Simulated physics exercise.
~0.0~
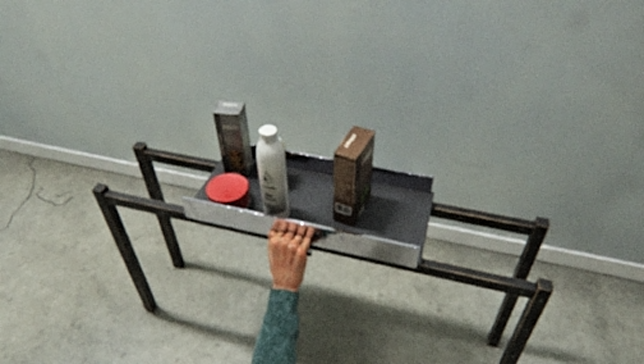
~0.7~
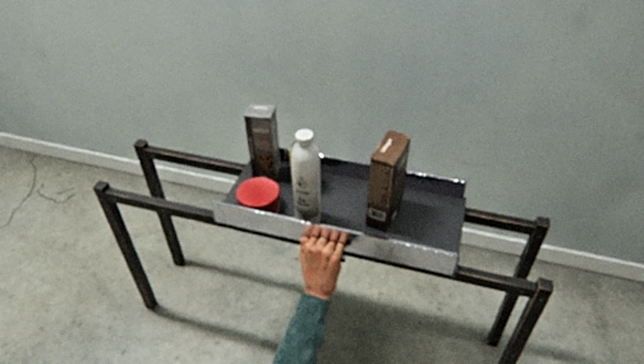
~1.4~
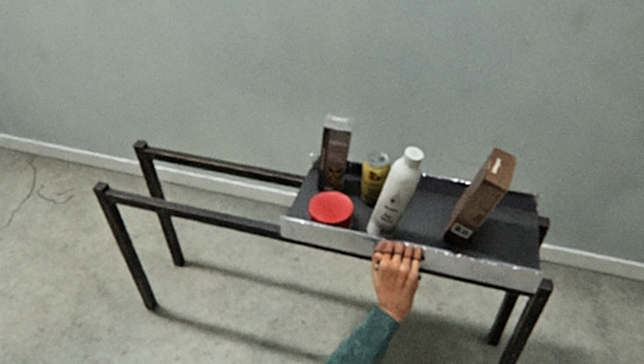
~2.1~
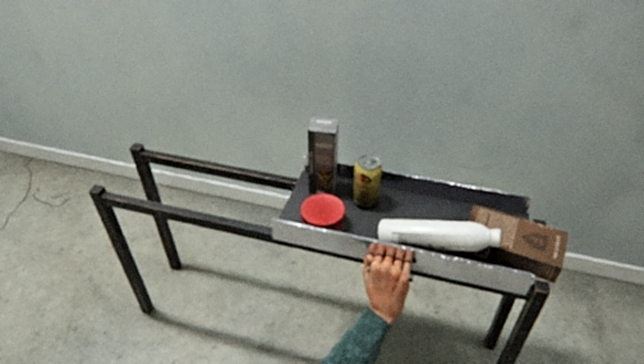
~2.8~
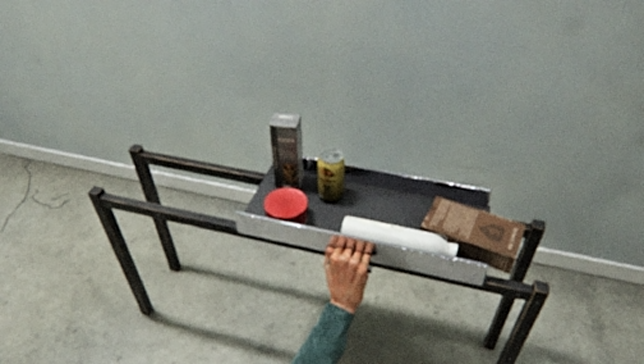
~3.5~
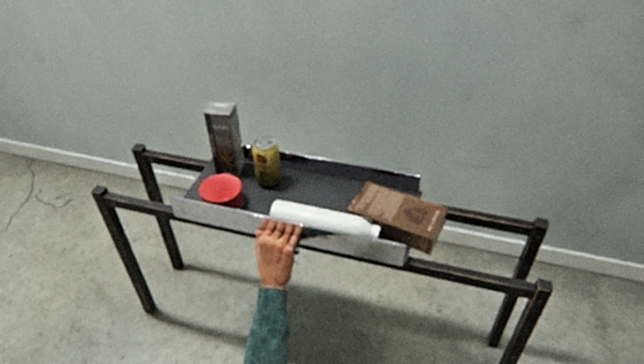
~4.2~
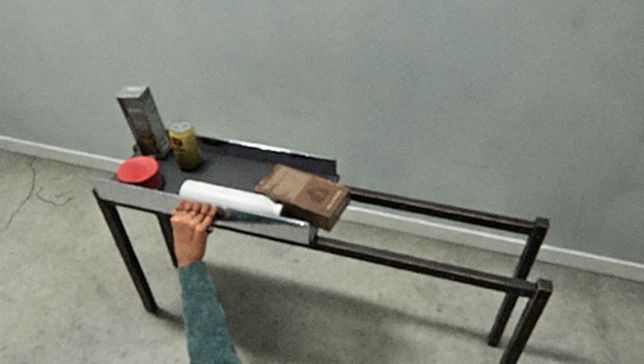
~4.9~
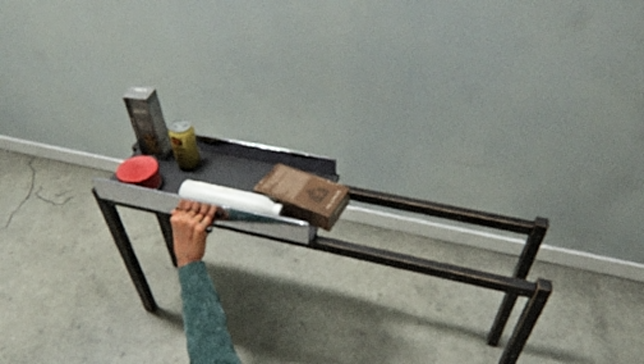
On a sliding shelf set on a dark metal frame, a hand pushed the tray to the right until the white bottle and brown packet toppled, then drew it back to the far left, with the grey carton, yellow can and red tub still standing.
